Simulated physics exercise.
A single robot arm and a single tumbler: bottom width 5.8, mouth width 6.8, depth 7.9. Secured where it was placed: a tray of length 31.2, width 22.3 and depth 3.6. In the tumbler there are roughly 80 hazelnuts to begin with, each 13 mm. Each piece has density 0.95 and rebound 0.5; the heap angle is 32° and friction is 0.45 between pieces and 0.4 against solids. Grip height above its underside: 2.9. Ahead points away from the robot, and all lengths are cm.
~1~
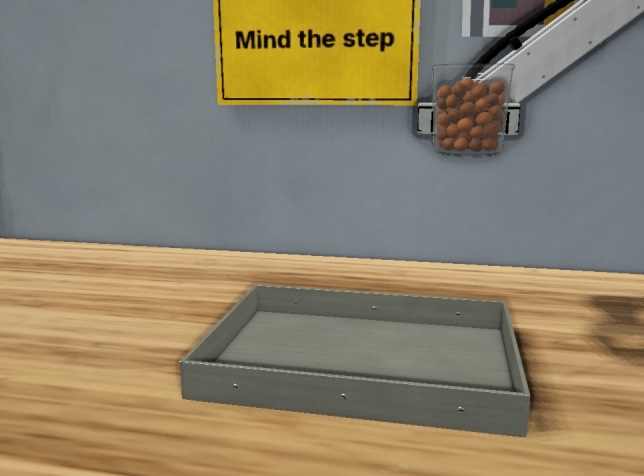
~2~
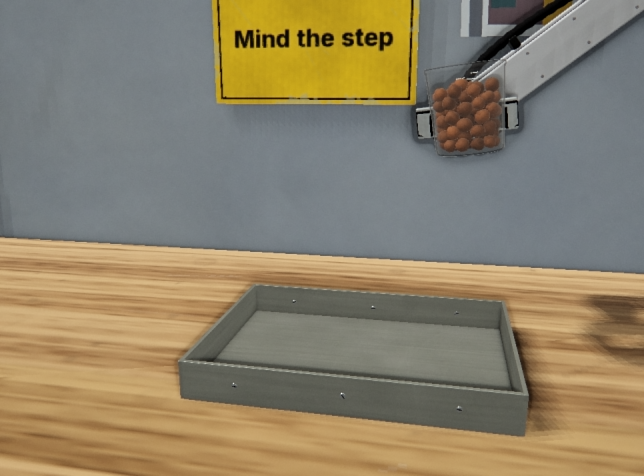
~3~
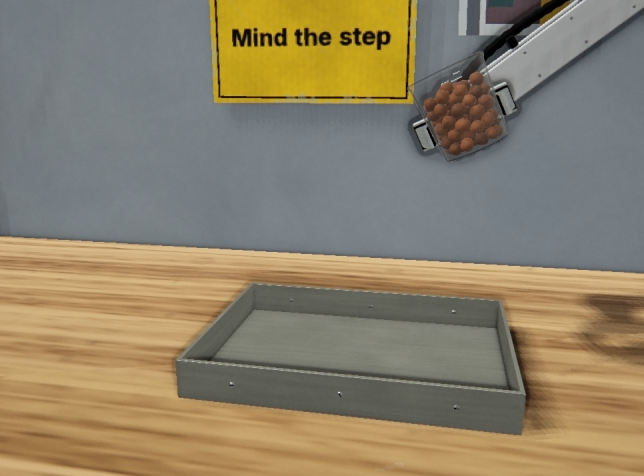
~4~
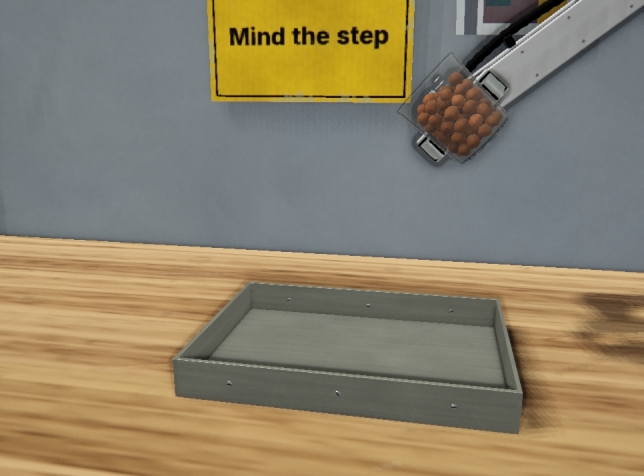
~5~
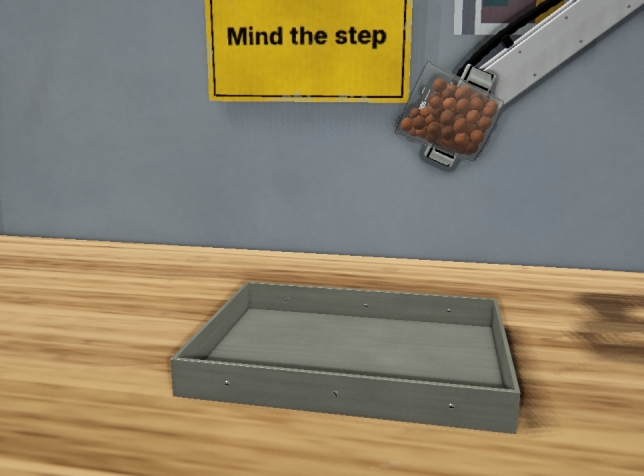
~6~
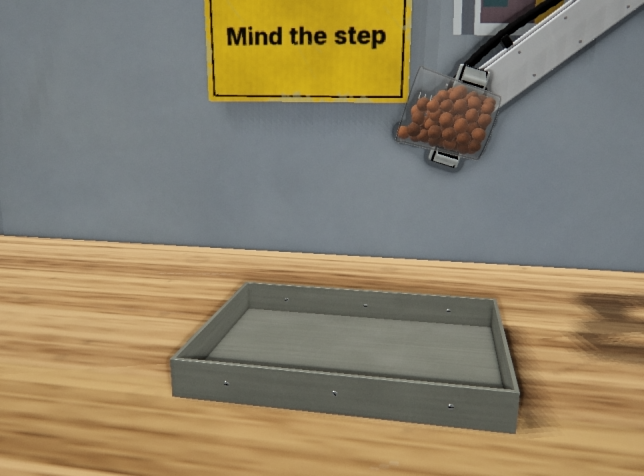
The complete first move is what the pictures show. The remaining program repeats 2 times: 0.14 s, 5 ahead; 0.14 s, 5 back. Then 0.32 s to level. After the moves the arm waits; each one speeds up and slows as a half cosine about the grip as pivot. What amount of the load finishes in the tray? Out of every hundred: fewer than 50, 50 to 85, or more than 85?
50 to 85 out of every hundred.
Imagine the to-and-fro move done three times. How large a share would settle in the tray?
Estimate: Around 75 %.
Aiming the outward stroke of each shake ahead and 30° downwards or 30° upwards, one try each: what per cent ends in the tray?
Roughly 35 per cent, then 70 per cent.
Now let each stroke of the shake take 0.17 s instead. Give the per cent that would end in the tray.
Around 55 percent.
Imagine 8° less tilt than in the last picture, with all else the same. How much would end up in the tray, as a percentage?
Expected: Around 40 %.
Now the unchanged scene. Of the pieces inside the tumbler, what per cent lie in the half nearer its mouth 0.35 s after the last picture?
My estimate is near 45 per cent.
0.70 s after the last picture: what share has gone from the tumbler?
So far, about 65 in a hundred parts are out.
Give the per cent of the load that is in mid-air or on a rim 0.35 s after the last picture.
Reading at that time: Some 24 per cent.
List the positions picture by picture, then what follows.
The first picture shows tumbler middle at (470, 111), level; upper third of the load around (470, 95), from x 445 to 500, top at y 85; 78 in the tumbler.
The second picture shows tumbler middle at (467, 110), tilted 7° forward; upper third of the load around (469, 96), from x 440 to 495, top at y 85.
The third picture shows tumbler middle at (461, 111), tilted 26° forward; upper third of the load around (462, 97), from x 430 to 495, top at y 80.
The fourth picture shows tumbler middle at (455, 112), tilted 48° forward; upper third of the load around (456, 99), from x 425 to 495, top at y 80.
The fifth picture shows tumbler middle at (451, 115), tilted 67° forward; upper third of the load around (455, 103), from x 405 to 490, top at y 85.
The sixth picture shows tumbler middle at (450, 117), tilted 74° forward; upper third of the load around (456, 105), from x 405 to 490, top at y 95; 78 in the tumbler.
Then, 0.35 s later, tilted 74° forward, highest piece 28 above the table; 50 in the tumbler, 9 in the tray, 19 in flight or on a rim.
Then, 0.70 s later, tilted 43° forward, highest piece 27 above the table; 48 in the tray, 28 in the tumbler, 2 in flight or on a rim.
Then, 1.08 s later, level, highest piece 28 above the table; 50 in the tray, 28 in the tumbler.
Then, 2.13 s later, level, highest piece 28 above the table; 50 in the tray, 28 in the tumbler.
At rest, 50 in the tray, 28 in the tumbler. That is 64 % in the tray.
